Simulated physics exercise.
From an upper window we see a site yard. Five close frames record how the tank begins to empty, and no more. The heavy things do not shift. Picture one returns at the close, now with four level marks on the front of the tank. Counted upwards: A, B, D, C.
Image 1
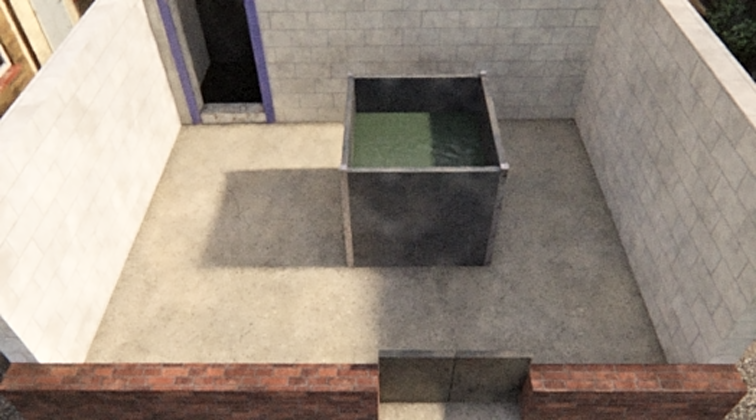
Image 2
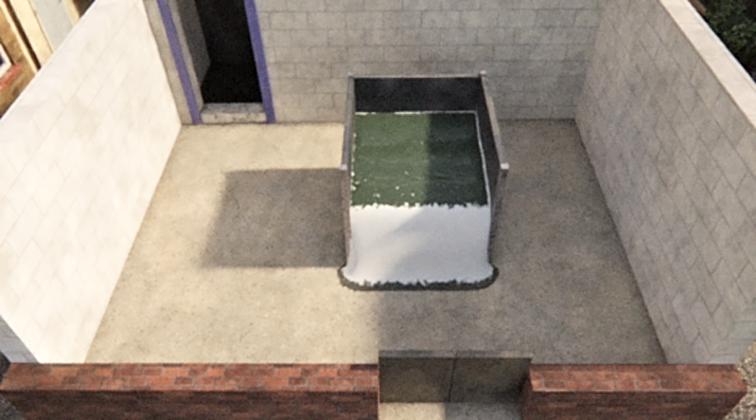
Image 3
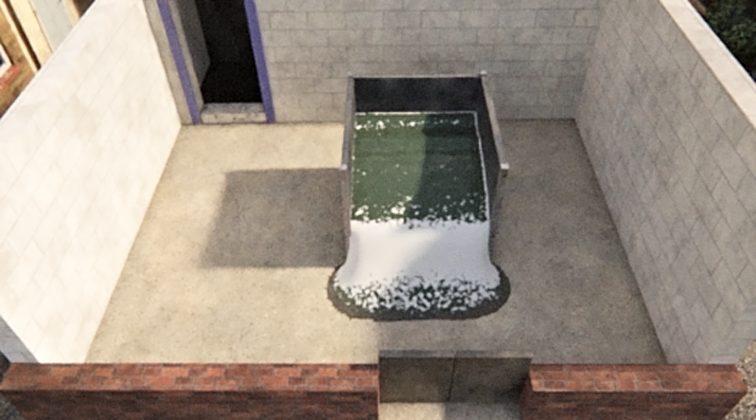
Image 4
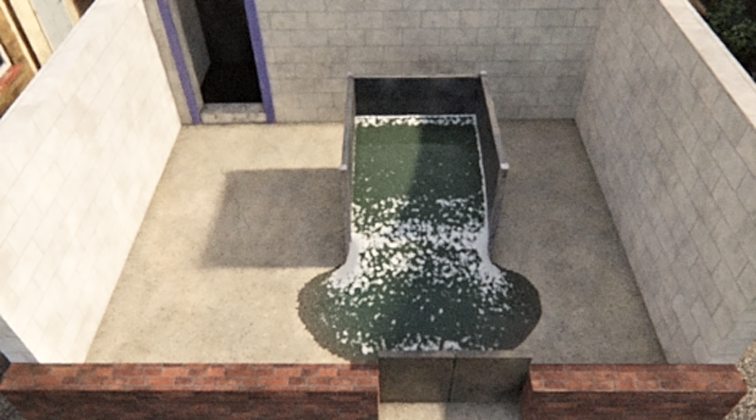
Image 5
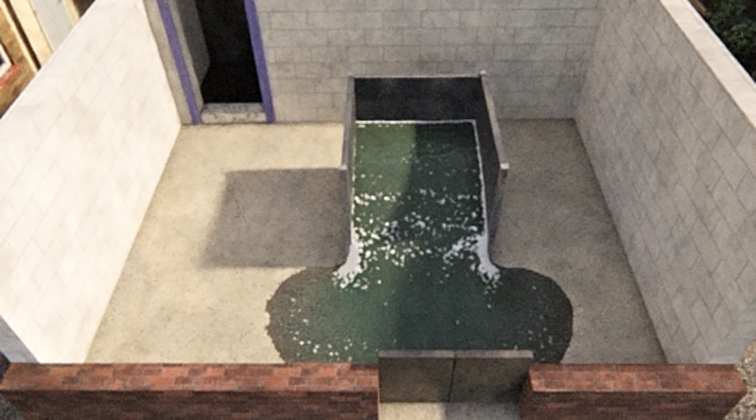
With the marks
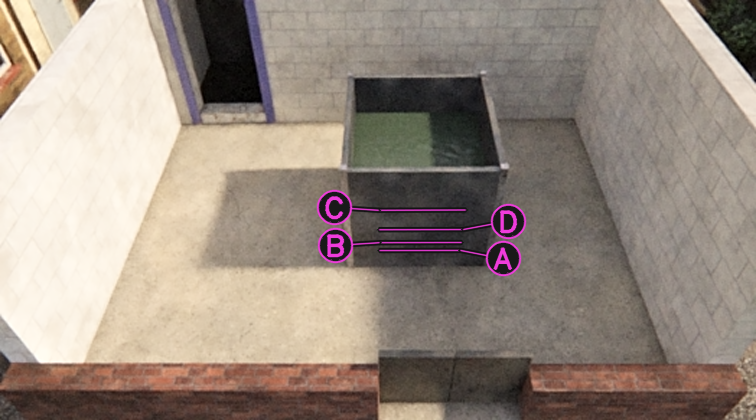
A walled yard held a dark tank of still green water until its front side was suddenly gone, and the water poured forward, foaming white, then spread left and right across the ground near the shut gate.
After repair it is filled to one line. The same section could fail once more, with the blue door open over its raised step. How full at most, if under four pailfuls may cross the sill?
The limit is C.
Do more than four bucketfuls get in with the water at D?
No, that is safe.
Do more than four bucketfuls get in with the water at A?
No.
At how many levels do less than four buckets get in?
All of the four.
In magenta, A at (420, 250); B at (420, 242); C at (422, 210); D at (421, 229); from the bottom up A, B, D, C.
With A, nothing gets over.
With B, nothing gets over.
With C, a bucket or two gets in.
With D, nothing gets over.
